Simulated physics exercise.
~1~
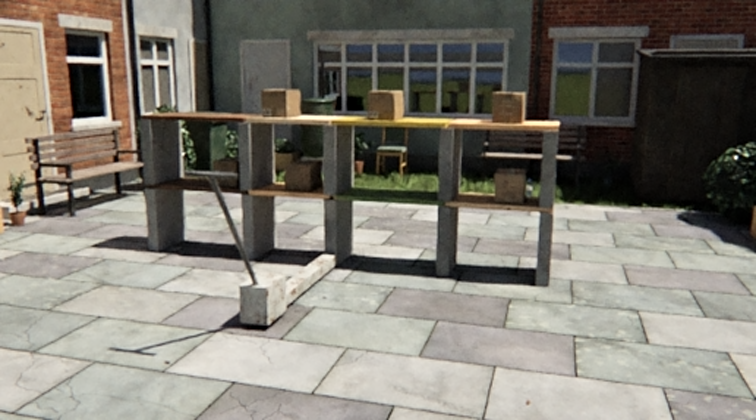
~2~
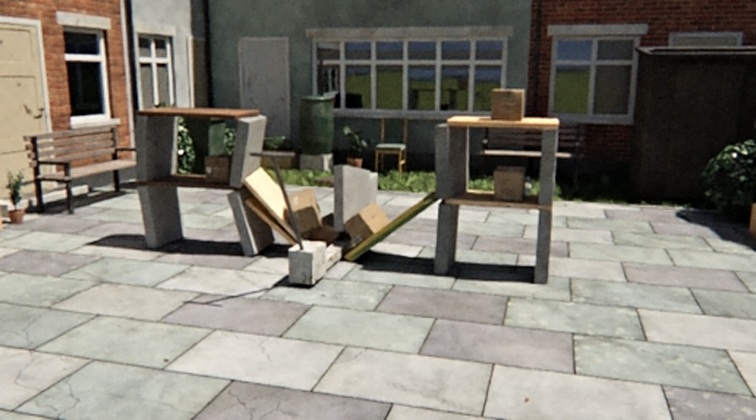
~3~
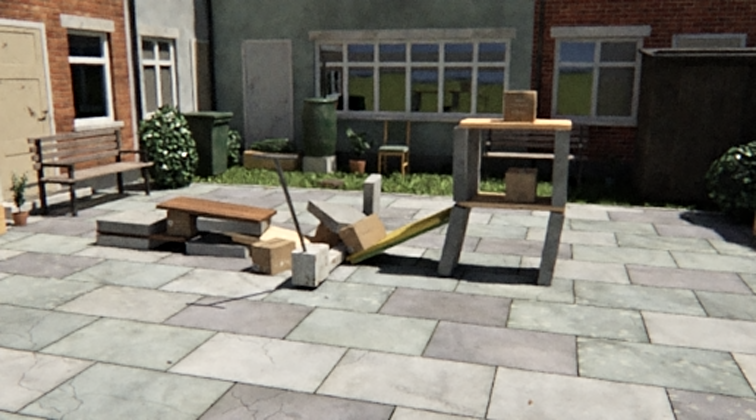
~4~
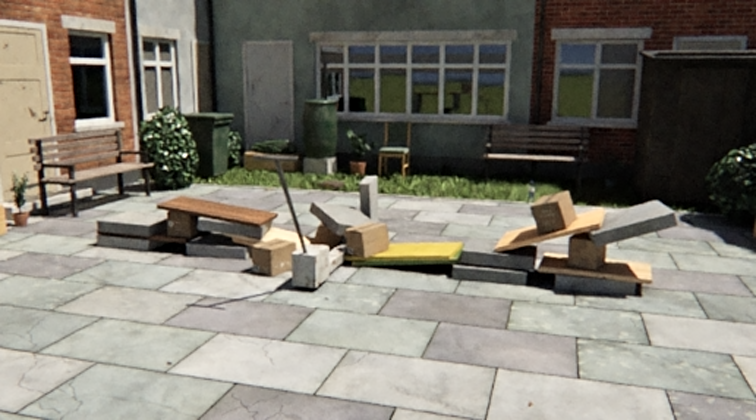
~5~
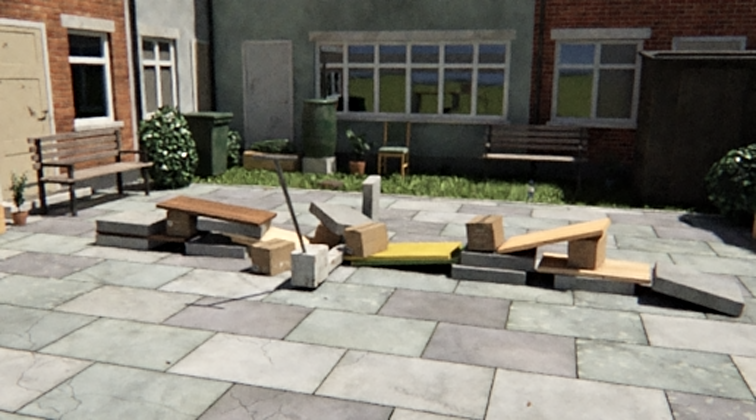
Paved courtyard with a long-handled jack sliding into two-tier shelving, boards, blocks and boxes collapsing left then right into low heaps.
